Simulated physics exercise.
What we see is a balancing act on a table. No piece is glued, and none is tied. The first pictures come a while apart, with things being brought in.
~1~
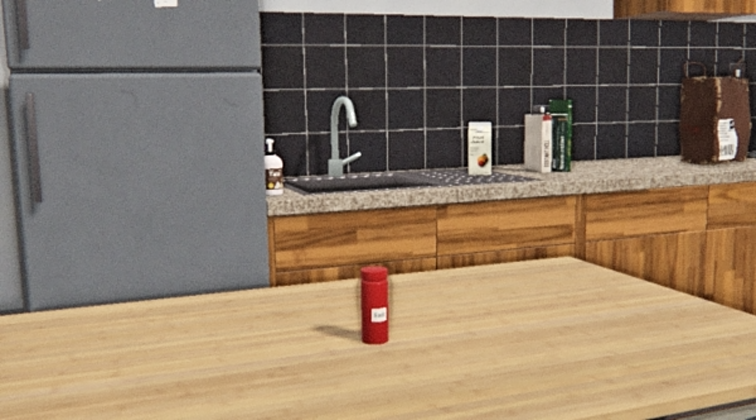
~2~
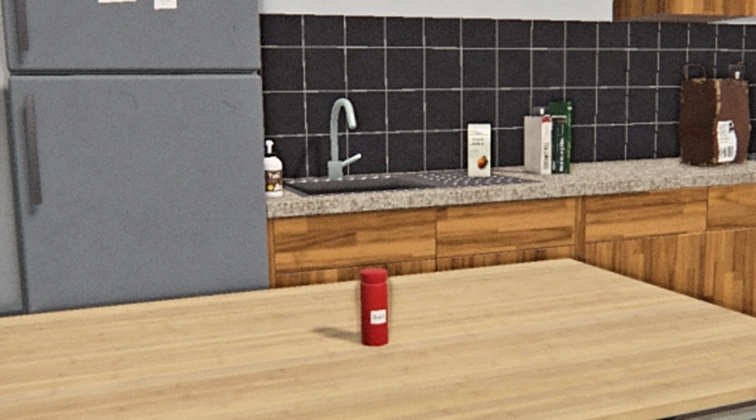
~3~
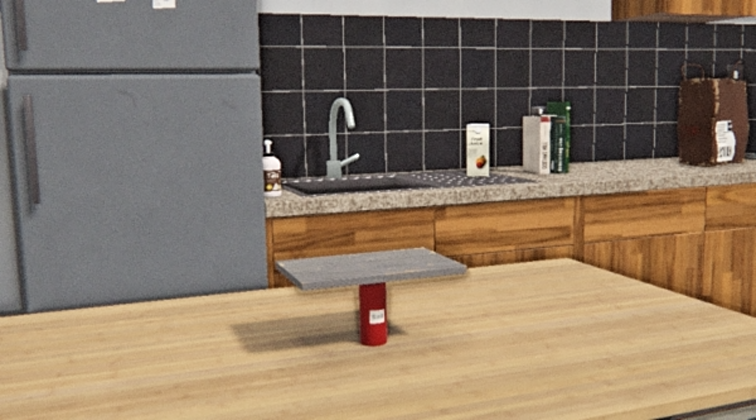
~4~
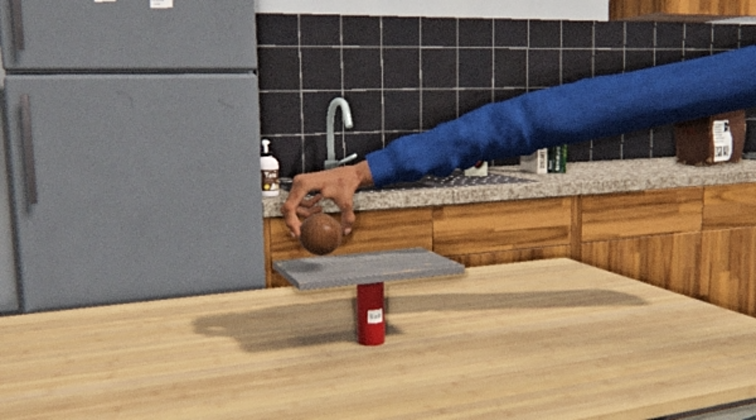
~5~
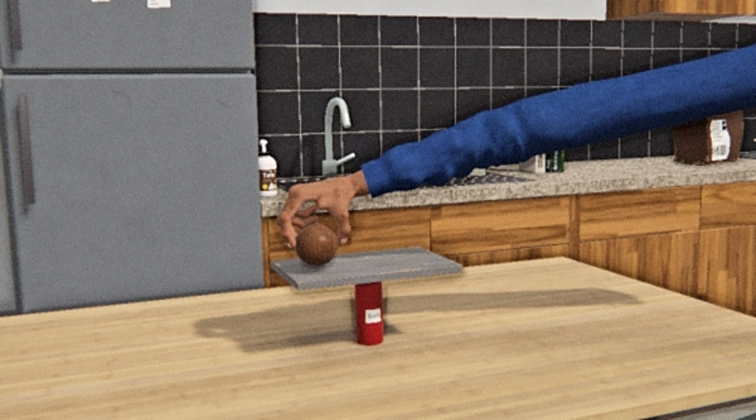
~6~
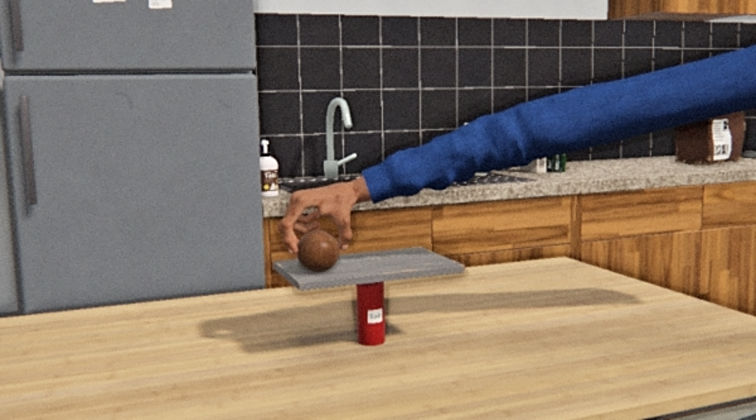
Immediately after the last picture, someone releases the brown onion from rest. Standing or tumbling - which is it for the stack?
Seems it proves too shaky for that.
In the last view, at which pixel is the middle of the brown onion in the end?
It ends near (253, 352).
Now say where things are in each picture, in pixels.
In the first picture, the last thing is not in view yet; red shaker (375, 305).
In the second picture, the last thing is not in view yet; red shaker (374, 307).
In the third picture, the last thing is not in view yet; red shaker (373, 307).
In the fourth picture, coming down; brown onion (321, 234); red shaker (371, 307).
In the fifth picture, coming down; brown onion (316, 245); red shaker (369, 306).
In the sixth picture, set down, still held; brown onion (318, 251); red shaker (371, 307).
Then, 0.50 s later than the last frame, brown onion now fallen; grey board tilted by 50°; red shaker tilted by 5°.
Then, 0.60 s later than the last frame, grey board now fallen; red shaker tilted by 28°.
When it is over, fallen, red shaker, brown onion and grey board. End places, in pixels of the last picture, brown onion near (253, 352). The stack gives way.
